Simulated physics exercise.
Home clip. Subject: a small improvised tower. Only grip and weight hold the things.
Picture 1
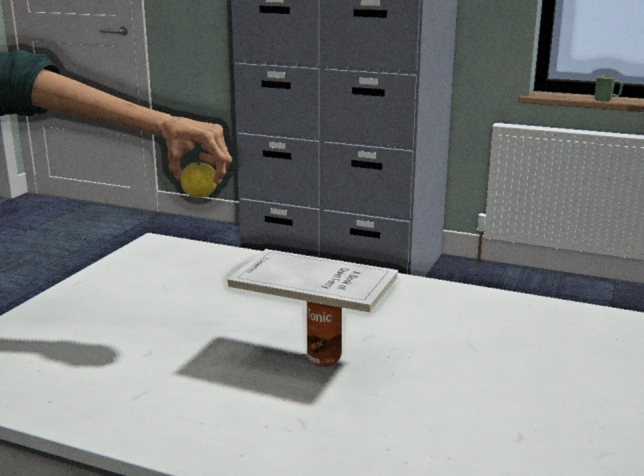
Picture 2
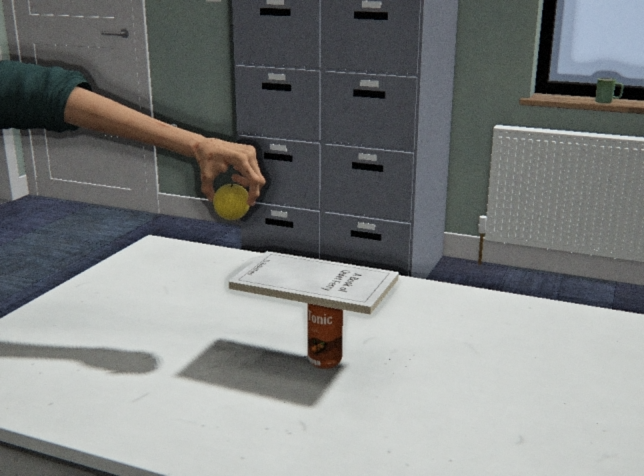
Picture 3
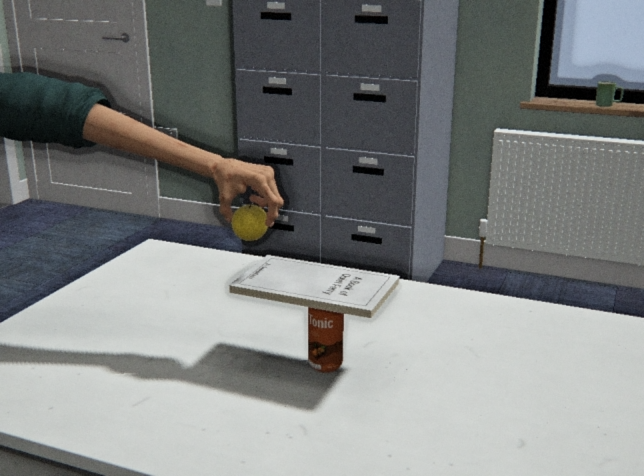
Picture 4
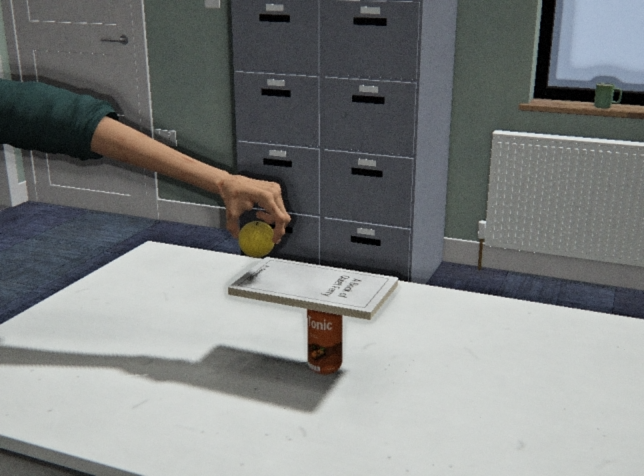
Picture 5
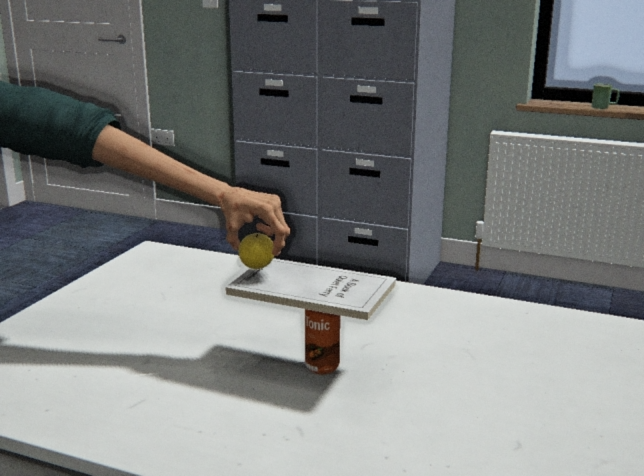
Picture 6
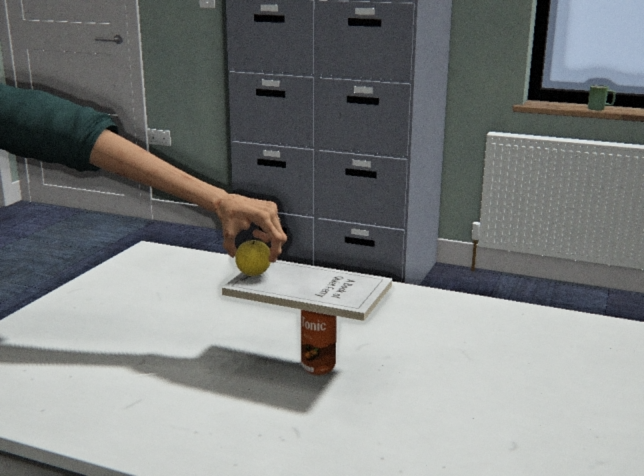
The clip shows a hand moving a yellow apple rightward and down onto the left end of a white book balanced on an orange-red can, with the fingers still around the apple as the book stays nearly still.
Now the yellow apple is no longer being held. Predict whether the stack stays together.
Most likely the stack fails.
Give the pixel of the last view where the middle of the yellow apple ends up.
About (230, 337).
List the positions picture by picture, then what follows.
On its way; yellow apple (199, 180); white book (314, 278), in the first frame.
On its way; yellow apple (232, 202); white book (315, 280), in the second frame.
On its way; yellow apple (250, 223); white book (315, 284), in the third frame.
On its way; yellow apple (257, 239); white book (314, 286), in the fourth frame.
On its way; yellow apple (257, 251); white book (312, 286), in the fifth frame.
In place under the hand; yellow apple (253, 258); white book (308, 287), in the sixth frame.
Then, 0.50 s after the last picture, yellow apple and white book now fallen.
Then, 0.80 s after the last picture, orange can tipped 26° from how it was.
Then, 1.00 s after the last picture, orange can now fallen.
By the end, fallen, yellow apple, white book and orange can. Seen from the same camera at the end, yellow apple near (230, 337). The stack gives way.
